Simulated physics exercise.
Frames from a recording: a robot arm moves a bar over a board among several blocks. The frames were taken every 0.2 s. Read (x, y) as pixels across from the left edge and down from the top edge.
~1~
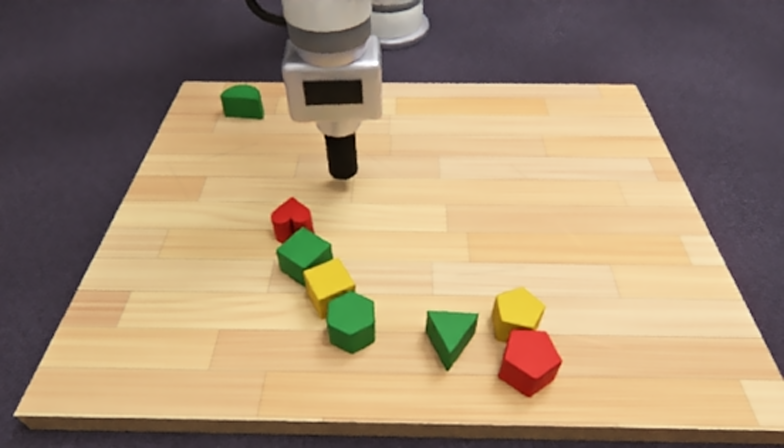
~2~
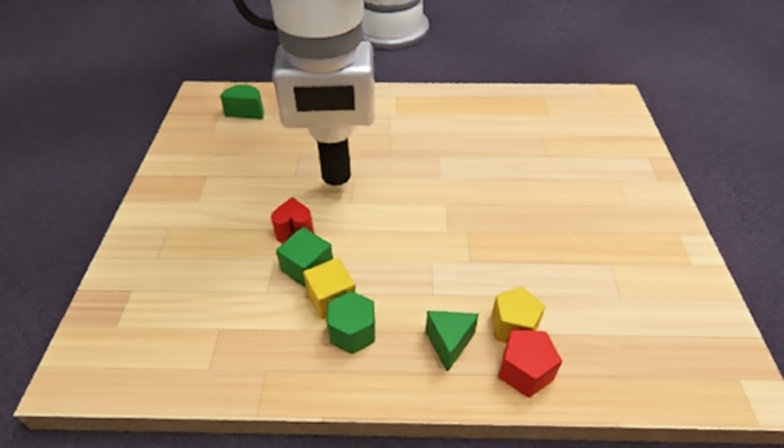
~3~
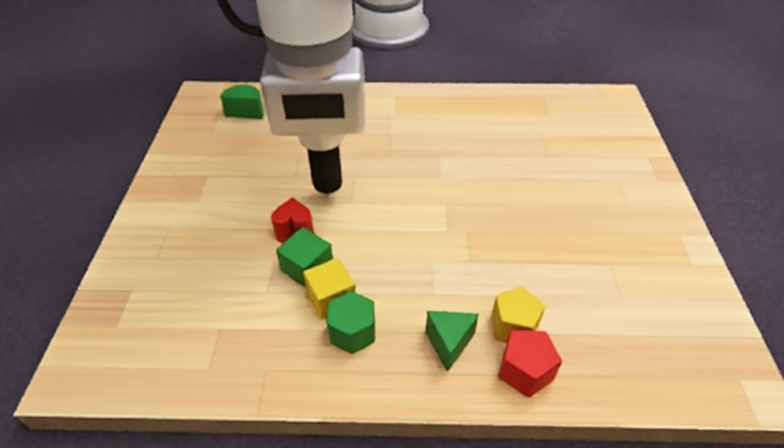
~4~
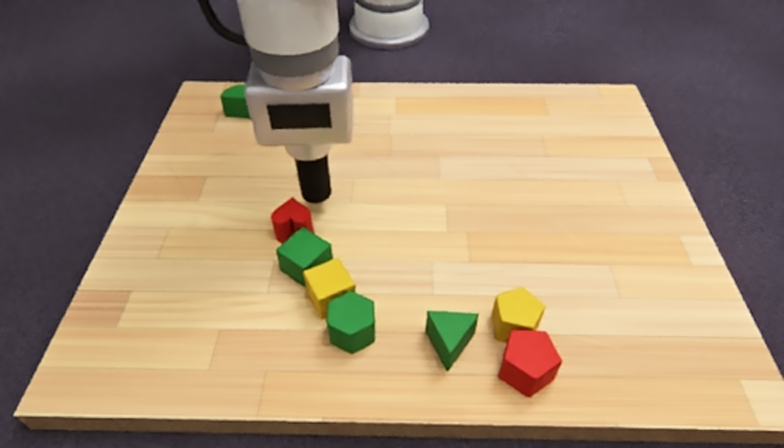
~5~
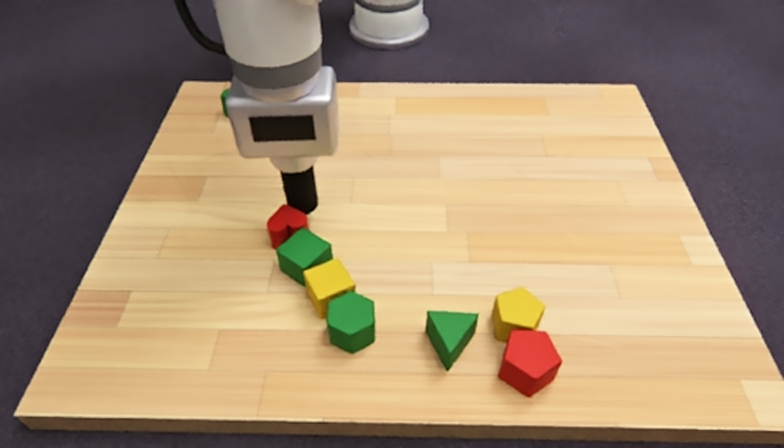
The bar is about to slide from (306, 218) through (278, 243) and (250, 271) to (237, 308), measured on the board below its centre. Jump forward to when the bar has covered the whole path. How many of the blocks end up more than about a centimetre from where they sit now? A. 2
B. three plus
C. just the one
(C)
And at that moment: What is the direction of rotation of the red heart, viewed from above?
The answer is counter-clockwise.
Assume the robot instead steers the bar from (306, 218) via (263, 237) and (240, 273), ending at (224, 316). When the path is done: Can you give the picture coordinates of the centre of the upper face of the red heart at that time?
The centre of its top face lies at (263, 262).
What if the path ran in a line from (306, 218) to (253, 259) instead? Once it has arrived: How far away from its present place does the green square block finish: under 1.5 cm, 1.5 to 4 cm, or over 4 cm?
It will move less than 1.5 cm.
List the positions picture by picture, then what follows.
Tip of the bar (344, 172), middles of tops, red heart (291, 211), green square block (303, 246), yellow square block (329, 277), in the first frame.
Bar (337, 177), nothing pushed, in the second frame.
Bar (328, 185), nothing pushed, in the third frame.
Bar (317, 194), nothing pushed, in the fourth frame.
Bar (303, 206), red heart (286, 218), green square block (303, 246), yellow square block (329, 277), in the fifth frame.
On the path given first. One third of the way, bar (274, 231); red heart (266, 248), turned 50° anticlockwise; green square block (305, 250).
Two thirds of the way, bar (246, 260); red heart (250, 278), turned 80° anticlockwise; green square block (305, 251).
At the end, bar (233, 296); red heart (250, 312), turned 100° anticlockwise; green square block (305, 251); yellow square block unmoved.
